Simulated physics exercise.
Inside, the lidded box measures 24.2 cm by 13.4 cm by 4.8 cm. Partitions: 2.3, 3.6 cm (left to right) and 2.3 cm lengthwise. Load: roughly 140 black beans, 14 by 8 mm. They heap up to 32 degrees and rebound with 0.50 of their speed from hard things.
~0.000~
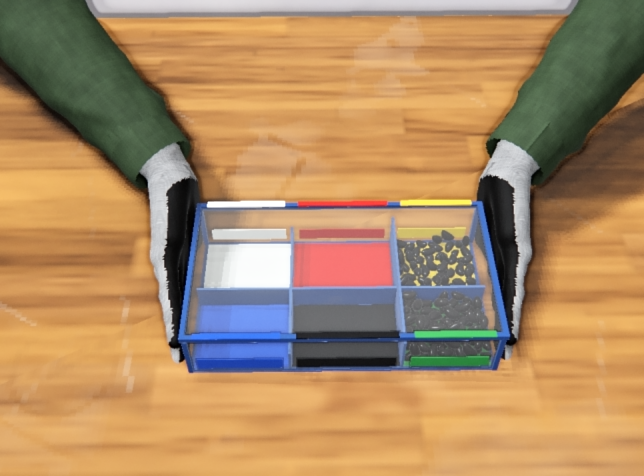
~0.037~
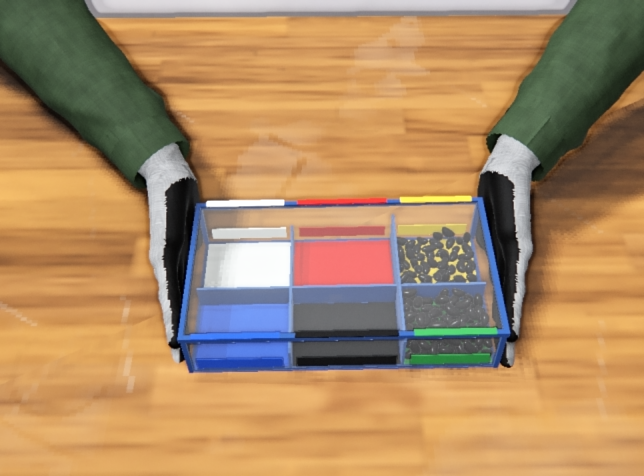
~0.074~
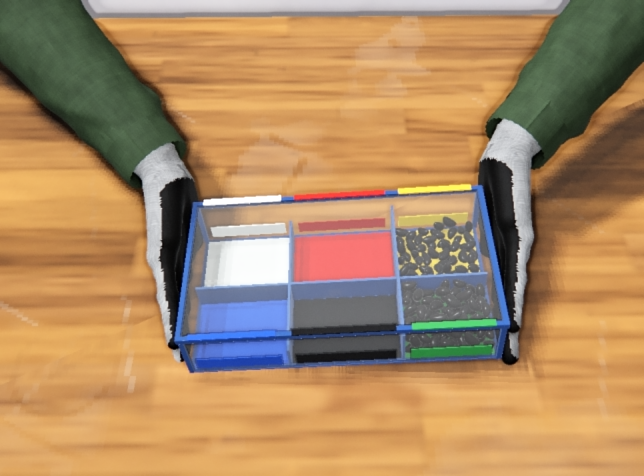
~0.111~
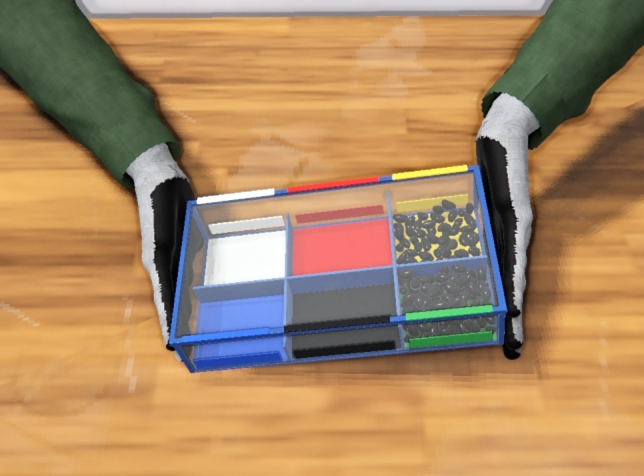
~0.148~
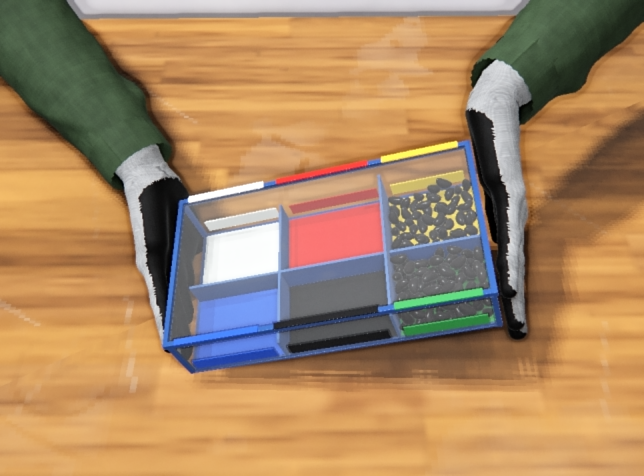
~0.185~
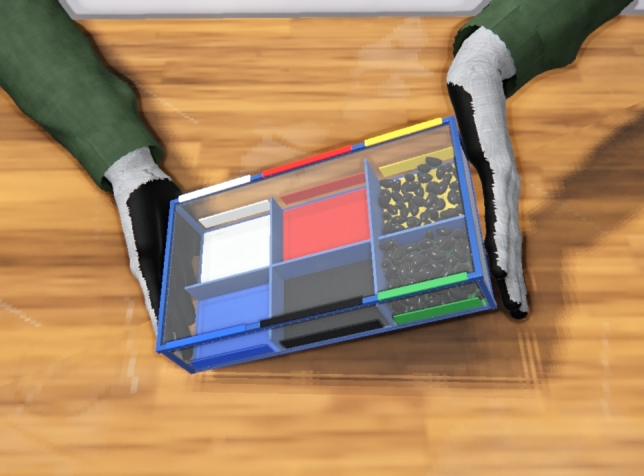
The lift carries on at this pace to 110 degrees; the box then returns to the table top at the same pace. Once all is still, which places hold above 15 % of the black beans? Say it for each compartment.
Red below, blue below, green above, yellow above, white below, black below.
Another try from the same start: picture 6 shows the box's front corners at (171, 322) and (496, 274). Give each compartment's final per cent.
Red 0; blue 0; green 35; yellow 50; white 15; black 0.
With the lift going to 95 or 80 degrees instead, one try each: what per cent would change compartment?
Some 15 and 10 per cent.
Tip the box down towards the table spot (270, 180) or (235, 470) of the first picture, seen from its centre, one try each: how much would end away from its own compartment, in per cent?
About 55 and 35 per cent.
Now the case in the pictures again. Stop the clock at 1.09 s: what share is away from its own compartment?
Roughly 20 per cent.
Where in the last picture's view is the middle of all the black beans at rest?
Near (421, 323).
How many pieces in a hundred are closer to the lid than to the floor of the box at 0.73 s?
Some 70 per cent.
After 0.73 s, tilt 109 degrees; green 60 %, yellow 35 %, black 5 %.
After 1.09 s, tilt 46 degrees; red 5 %, blue 5 %, green 55 %, yellow 25 %, black 5 %.
After 1.54 s, tilt 0 degrees; red 5 %, blue 5 %, green 55 %, yellow 25 %, black 5 %.
In the end, at 1.9 s, red 5 %, blue 5 %, green 55 %, yellow 25 %, white 0 %, black 5 %.
